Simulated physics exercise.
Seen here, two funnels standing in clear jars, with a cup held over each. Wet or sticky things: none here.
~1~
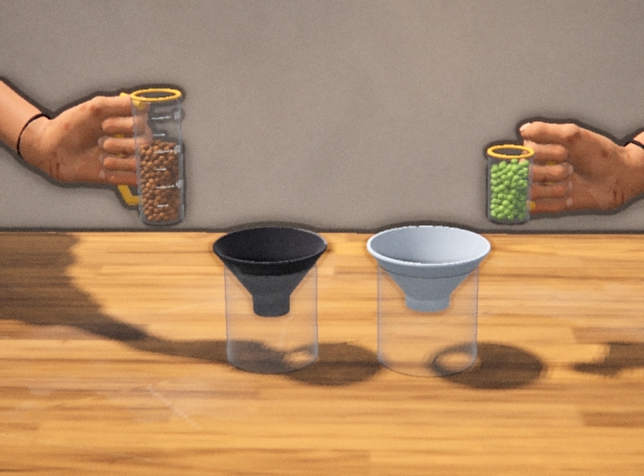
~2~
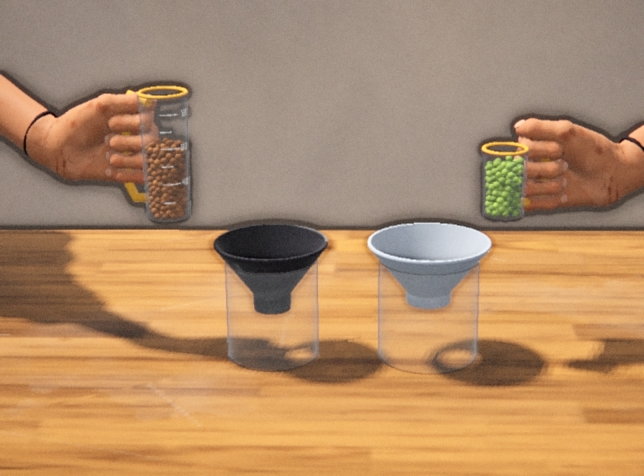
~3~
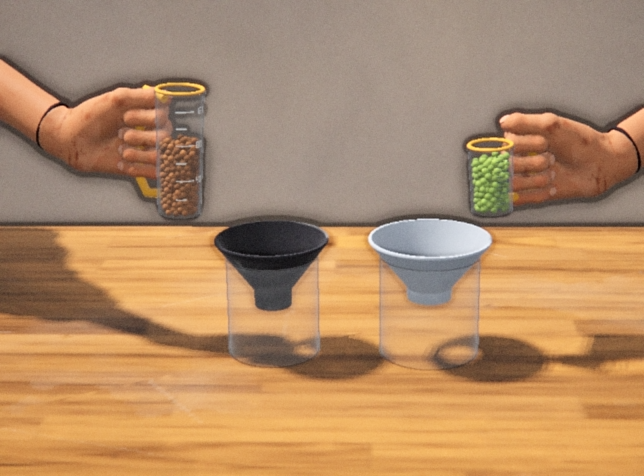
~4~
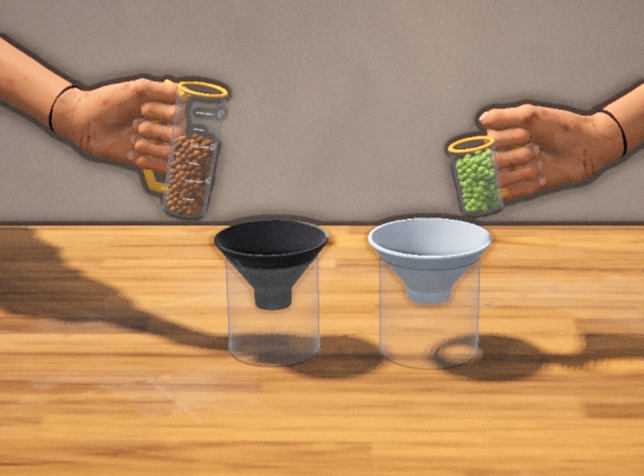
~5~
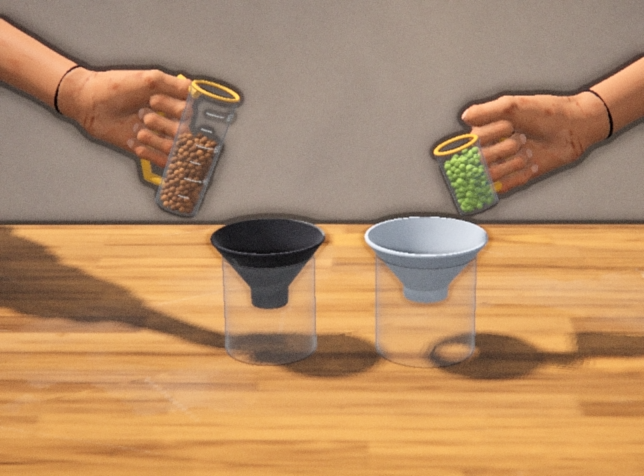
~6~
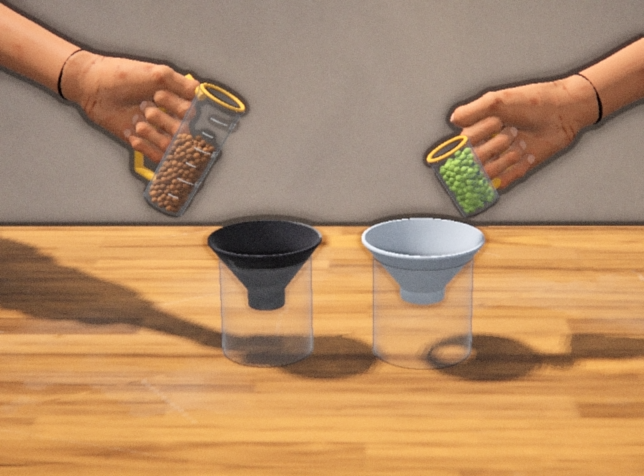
Two hands, one holding a clear cup of brown balls at left and the other a smaller cup of green peas at right, move inward above a black funnel and a grey funnel set in clear jars. The cups start upright, then gradually tilt toward each other, their contents still inside.
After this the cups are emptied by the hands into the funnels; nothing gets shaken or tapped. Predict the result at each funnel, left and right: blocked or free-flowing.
Result: Left funnel: Works fine; right: Works fine.
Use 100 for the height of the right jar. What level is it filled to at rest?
Roughly 10 per cent.
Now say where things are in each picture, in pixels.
The first picture shows left funnel near (270, 254), outlet at (272, 311), about 5 pieces wide; left cup near (159, 158), holding cereal balls; right funnel near (428, 254), outlet at (427, 304), about 6 pieces wide; right cup near (510, 185), holding dried peas.
The second picture shows left cup near (166, 156), upright; right cup near (504, 182), upright.
The third picture shows left cup near (180, 152), tipped 3°; right cup near (491, 178), tipped 3°.
The fourth picture shows left cup near (193, 151), tipped 11°; right cup near (477, 177), tipped 11°.
The fifth picture shows left cup near (195, 150), tipped 21°; right cup near (468, 176), tipped 21°.
The sixth picture shows left funnel near (265, 247), outlet at (267, 304); left cup near (192, 152), tipped 31°; right funnel near (423, 247), outlet at (422, 297); right cup near (464, 178), tipped 31°.
Then, 0.49 s on from there, left, the whole lot still in the cup; right, the whole lot still in the cup.
Then, 0.92 s on from there, left, all but a few still in the cup, only a few in or over the funnel; right, the bulk still in the cup, a little in or over the funnel, only a few down in the jar.
Then, 1.29 s on from there, left, near a quarter still in the cup, near half in or over the funnel, near a quarter down in the jar; right, only a few still in the cup, near a quarter in or over the funnel, the bulk down in the jar.
In the end, left, the whole lot down in the jar; right, the whole lot down in the jar.
